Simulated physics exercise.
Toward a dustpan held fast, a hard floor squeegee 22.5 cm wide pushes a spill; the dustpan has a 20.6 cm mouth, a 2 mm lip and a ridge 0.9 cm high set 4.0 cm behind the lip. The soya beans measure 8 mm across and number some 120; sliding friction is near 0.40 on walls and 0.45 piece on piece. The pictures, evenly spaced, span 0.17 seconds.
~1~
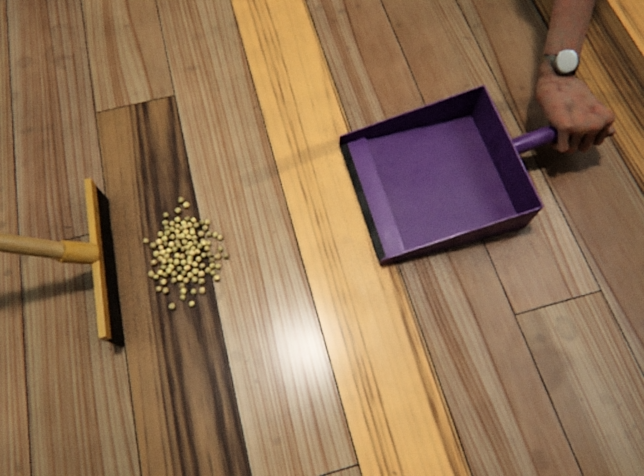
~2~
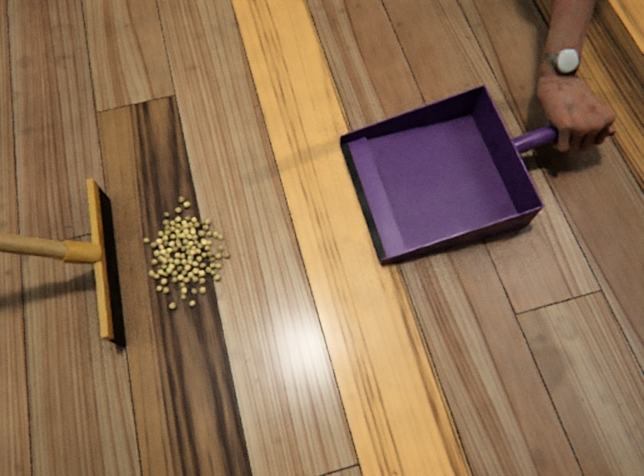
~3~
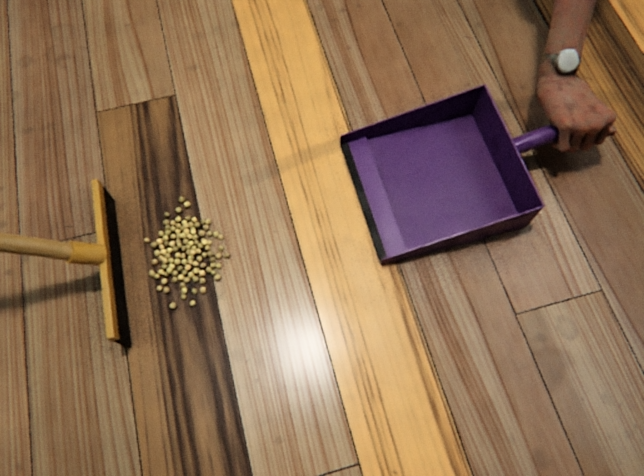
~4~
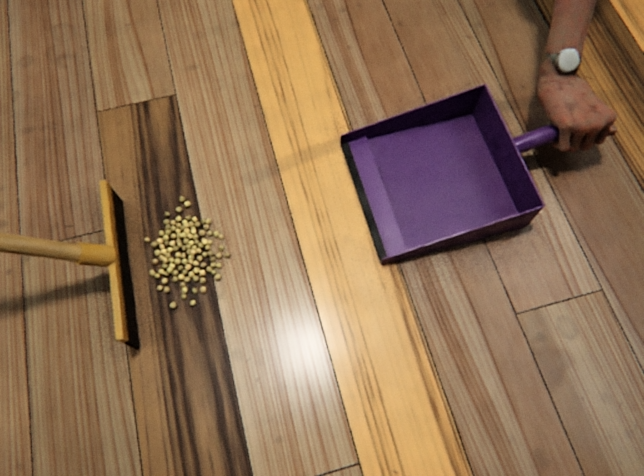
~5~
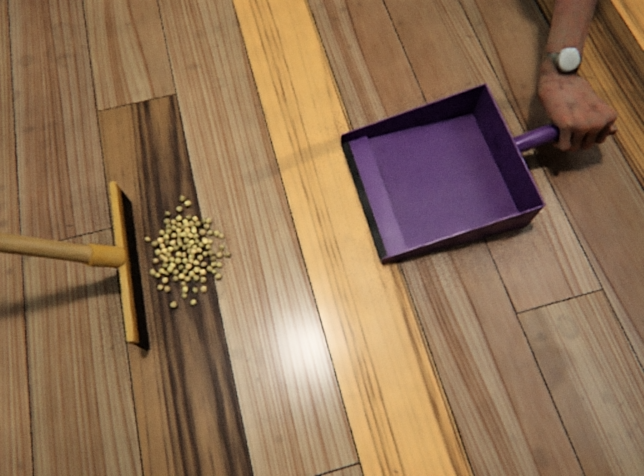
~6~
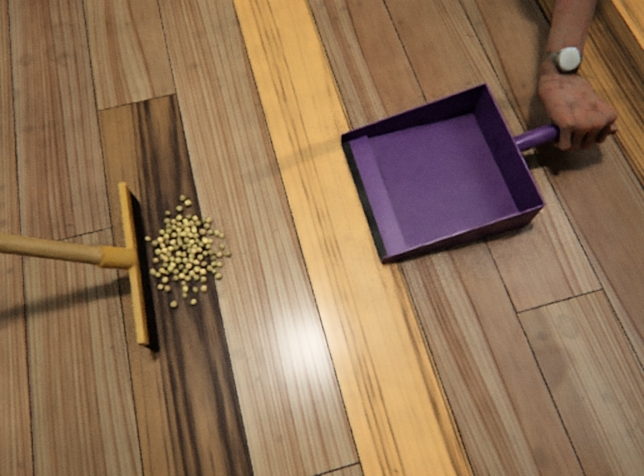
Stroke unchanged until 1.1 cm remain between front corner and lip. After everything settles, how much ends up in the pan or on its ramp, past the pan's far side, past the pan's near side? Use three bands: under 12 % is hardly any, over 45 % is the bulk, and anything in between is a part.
Pan: Hardly any, far side: Hardly any, near side: A part.
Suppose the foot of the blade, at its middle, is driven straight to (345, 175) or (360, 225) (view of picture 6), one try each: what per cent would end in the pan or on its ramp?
First try around 40 %, second try around 45 %.
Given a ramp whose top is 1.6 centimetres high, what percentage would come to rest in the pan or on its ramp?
About 5 %.
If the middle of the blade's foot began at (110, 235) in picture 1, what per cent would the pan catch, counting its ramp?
Estimate: ~ 20 %.
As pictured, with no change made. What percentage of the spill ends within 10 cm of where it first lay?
Roughly 15 in a hundred.
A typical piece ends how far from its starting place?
It comes to some 24 cm.
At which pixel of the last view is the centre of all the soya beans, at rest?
When it all comes to rest, the middle is near (364, 226).
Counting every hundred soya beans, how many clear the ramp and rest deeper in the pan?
Around 0 in a hundred.
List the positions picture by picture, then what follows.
Blade from (106, 336) to (91, 185), moved 0.0 cm, 0 of the pieces shifted so far; middle of the pieces at (188, 253); pan at (441, 182), in the first picture.
Blade from (108, 336) to (93, 185), moved 0.2 cm, 0 of the pieces shifted so far; middle of the pieces at (189, 253), in the second picture.
Blade from (114, 337) to (98, 186), moved 0.9 cm, 0 of the pieces shifted so far; middle of the pieces at (189, 253), in the third picture.
Blade from (123, 338) to (106, 187), moved 2.1 cm, 0 of the pieces shifted so far; middle of the pieces at (189, 252), in the fourth picture.
Blade from (134, 340) to (116, 188), moved 3.4 cm, 0 of the pieces shifted so far; middle of the pieces at (190, 252), in the fifth picture.
Blade from (144, 342) to (125, 189), moved 4.7 cm, 0 of the pieces shifted so far; middle of the pieces at (190, 251); pan at (443, 180), in the sixth picture.
Then, 0.42 s after the last picture, middle of the blade 18 cm from the lip; 0 % over the lip, far side 0 %, near side 15 %.
Then, 0.70 s after the last picture, middle of the blade 8 cm from the lip; 0 % over the lip, far side 0 %, near side 25 %.
Then, 1.09 s after the last picture, middle of the blade 1 cm from the lip; 5 % over the lip, far side 0 %, near side 35 %.
In the end, pan 5 %, far side 0 %, near side 35 %, in front of the lip or behind the blade 65 %.
